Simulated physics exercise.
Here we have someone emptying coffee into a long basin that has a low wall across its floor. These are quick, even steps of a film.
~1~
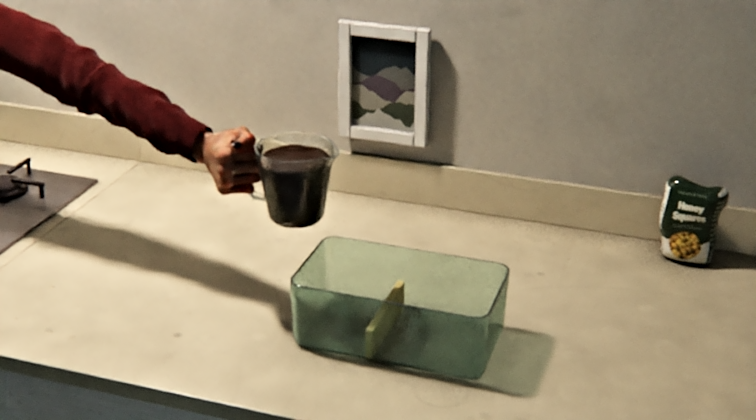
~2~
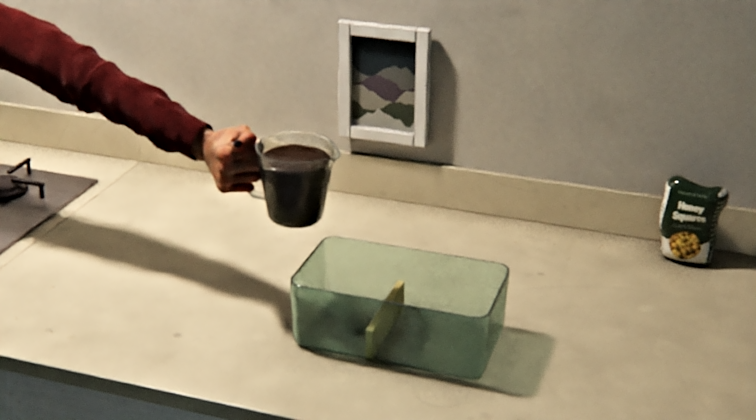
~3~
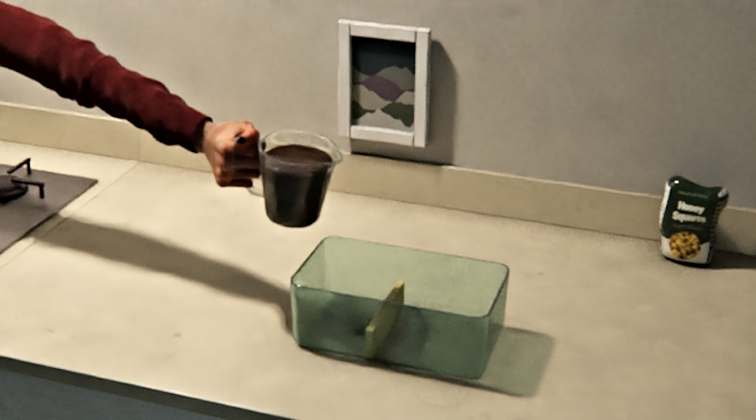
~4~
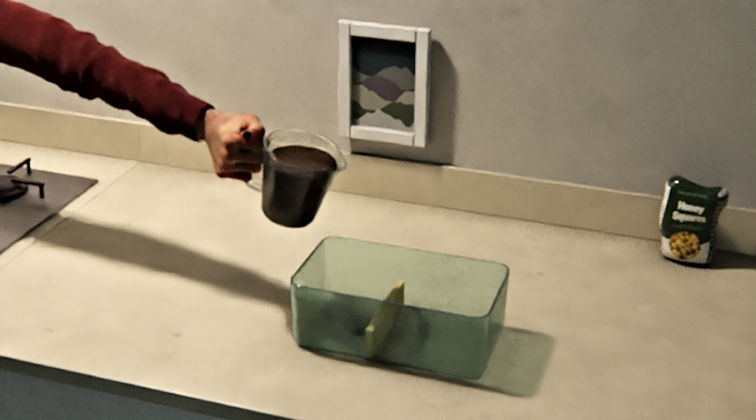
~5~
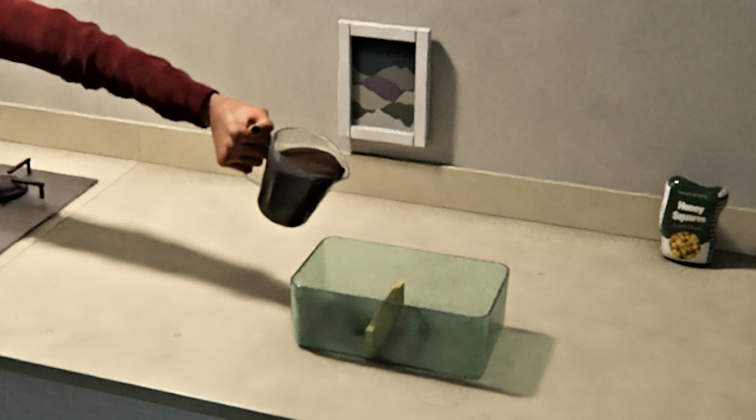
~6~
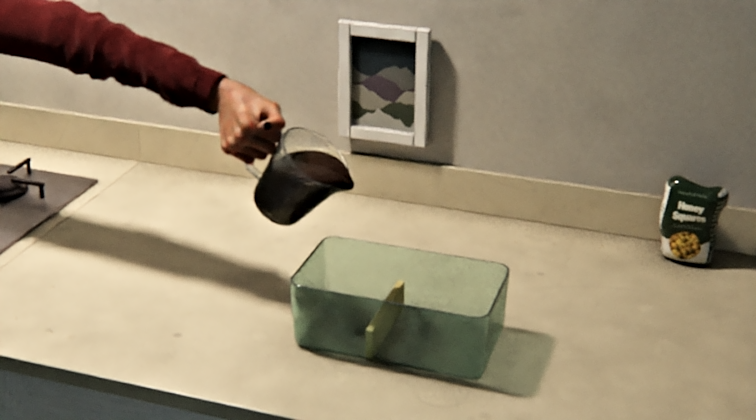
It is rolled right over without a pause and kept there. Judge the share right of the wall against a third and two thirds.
In the end under a third is right of the wall.
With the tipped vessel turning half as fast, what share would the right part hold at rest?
Near 35 %.
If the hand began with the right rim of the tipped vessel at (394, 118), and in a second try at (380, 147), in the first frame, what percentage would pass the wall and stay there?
The first gives 85 %, the second 85 %.
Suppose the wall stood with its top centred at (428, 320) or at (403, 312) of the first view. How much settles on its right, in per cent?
In turn 15 and 10 in a hundred.
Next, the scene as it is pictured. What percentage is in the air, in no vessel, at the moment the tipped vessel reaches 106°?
Close to 25 per cent.
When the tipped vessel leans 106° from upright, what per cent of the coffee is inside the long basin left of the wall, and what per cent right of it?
Some 25 per cent left and 15 right.
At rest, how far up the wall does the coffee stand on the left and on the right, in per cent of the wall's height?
Left: 50 %. Right: 10 %.
A moment on, the tilt is 106° and 38 per cent is still to pour, 23 is left of the wall and 15 right of it.
Next, the tilt is 119° and 2 per cent is still to pour, 74 is left of the wall and 16 right of it.
Then the tilt is 119° and 0 per cent is still to pour, 75 is left of the wall and 20 right of it.
Later the tilt is 119° and 0 per cent is still to pour, 75 is left of the wall and 20 right of it.
Finally, 75 per cent lies left of the wall, 20 right of it and 4 outside.
